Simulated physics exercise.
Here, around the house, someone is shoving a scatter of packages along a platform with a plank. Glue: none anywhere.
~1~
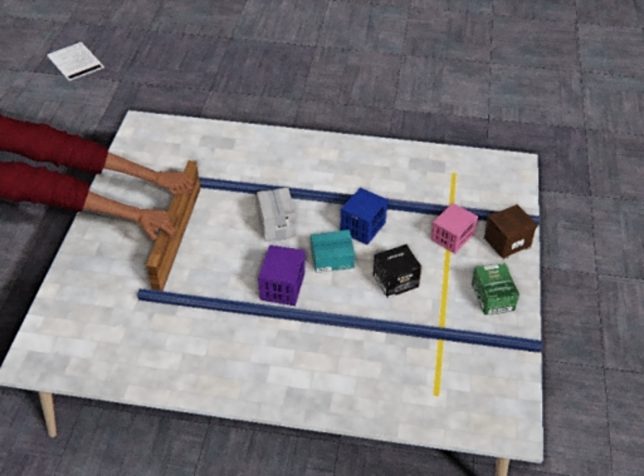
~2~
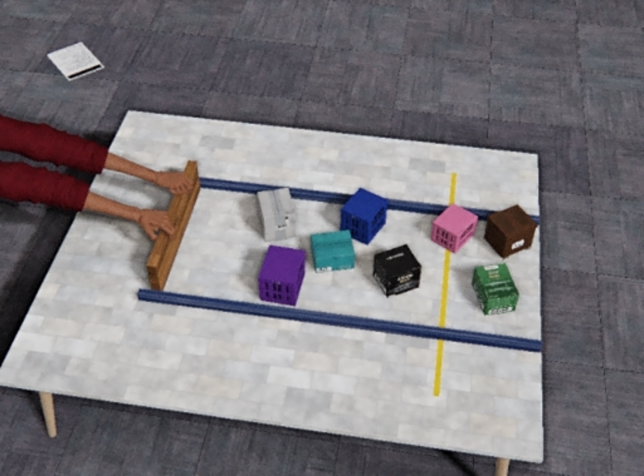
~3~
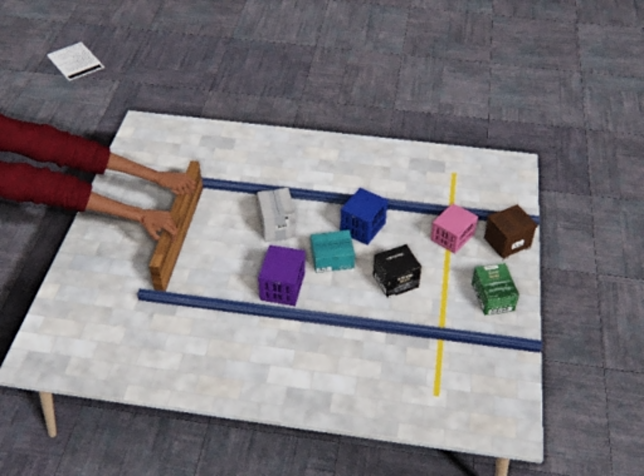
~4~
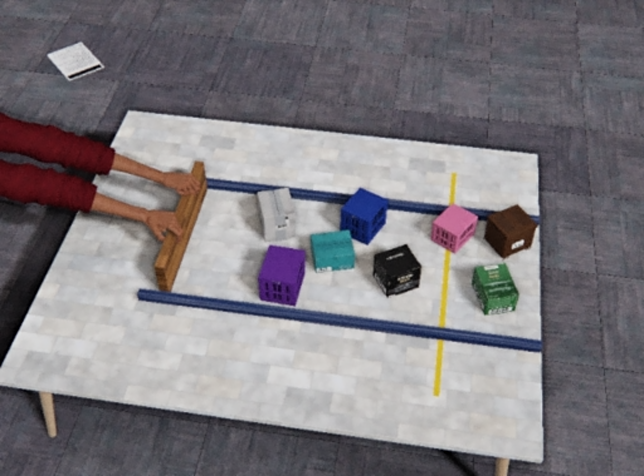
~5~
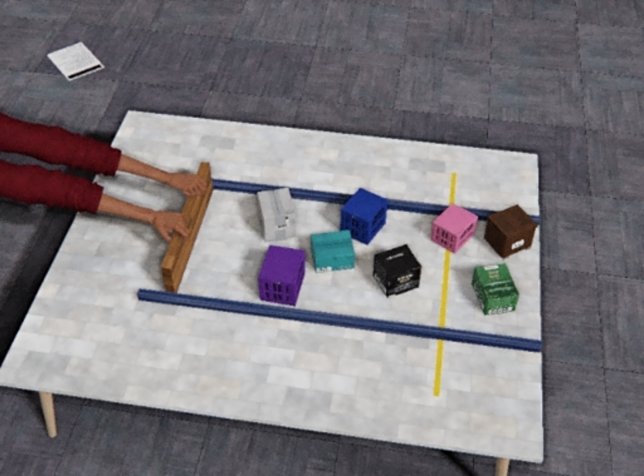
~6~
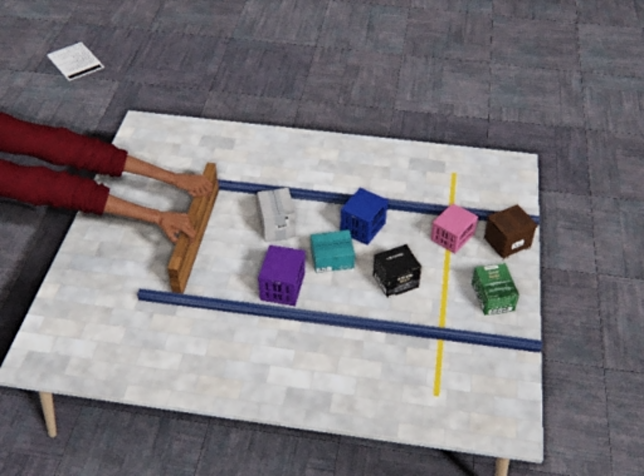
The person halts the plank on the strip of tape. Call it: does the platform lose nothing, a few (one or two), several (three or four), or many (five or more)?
It loses a few, one or two.
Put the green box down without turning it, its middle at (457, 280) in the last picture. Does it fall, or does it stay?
Starting there, it stays aboard.
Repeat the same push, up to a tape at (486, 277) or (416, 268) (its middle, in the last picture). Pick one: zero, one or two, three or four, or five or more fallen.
First tape: 3 or 4; second tape: None at all.
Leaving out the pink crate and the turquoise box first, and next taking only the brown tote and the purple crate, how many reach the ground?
Well, the first time you'd get 0, and the next time 0.
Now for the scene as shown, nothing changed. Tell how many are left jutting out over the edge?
You'd get 2.
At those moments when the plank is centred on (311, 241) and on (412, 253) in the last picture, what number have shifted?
The first number is 4, the next one 8.
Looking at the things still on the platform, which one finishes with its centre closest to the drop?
The green box is the one.
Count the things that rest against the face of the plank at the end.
The answer is 2.
A little later, none off yet; brown tote at rest near (510, 232); green box at rest near (495, 289); pink crate at rest near (454, 228).
When it is over, the number that fall off is one or two; down, brown tote.
